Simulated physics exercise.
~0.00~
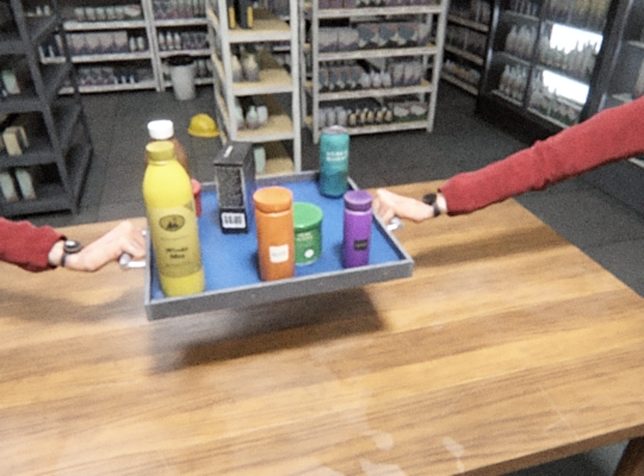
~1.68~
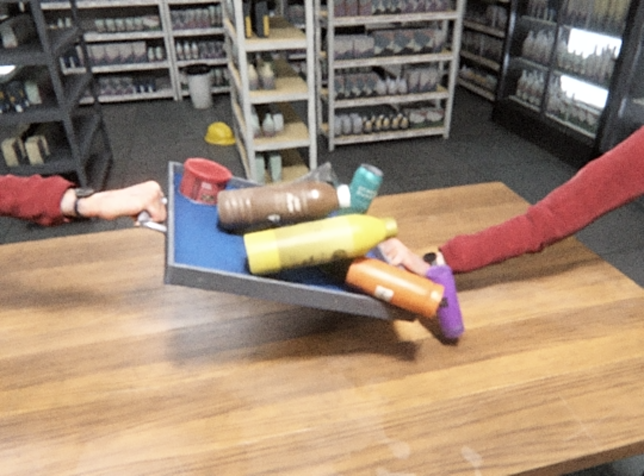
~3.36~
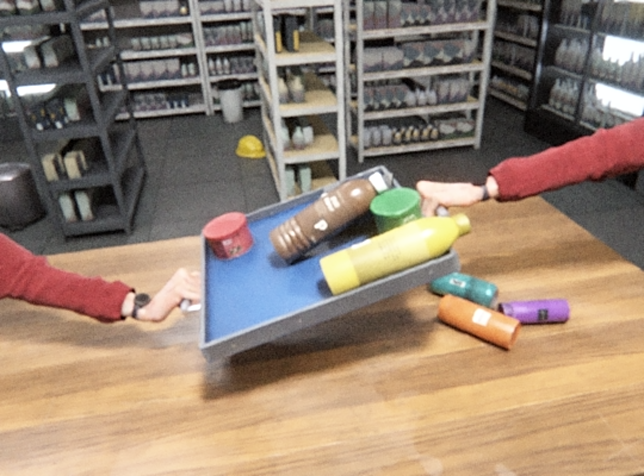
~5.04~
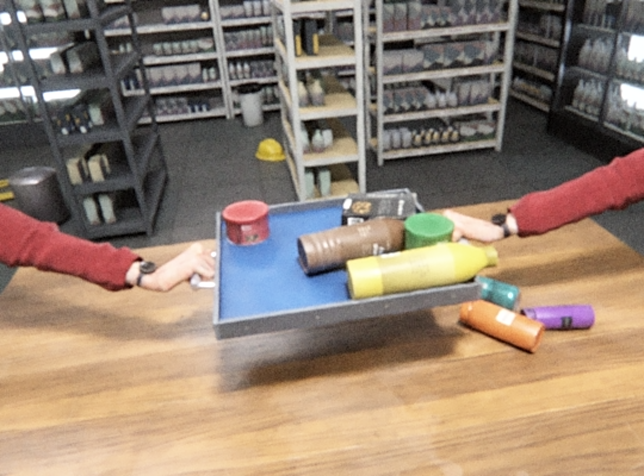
Two hands in red sleeves held a blue tray of bottles and containers over a wooden table and tipped it down to the right, spilling the orange, purple and turquoise containers, then levelled it with the yellow and brown bottles lying on it.
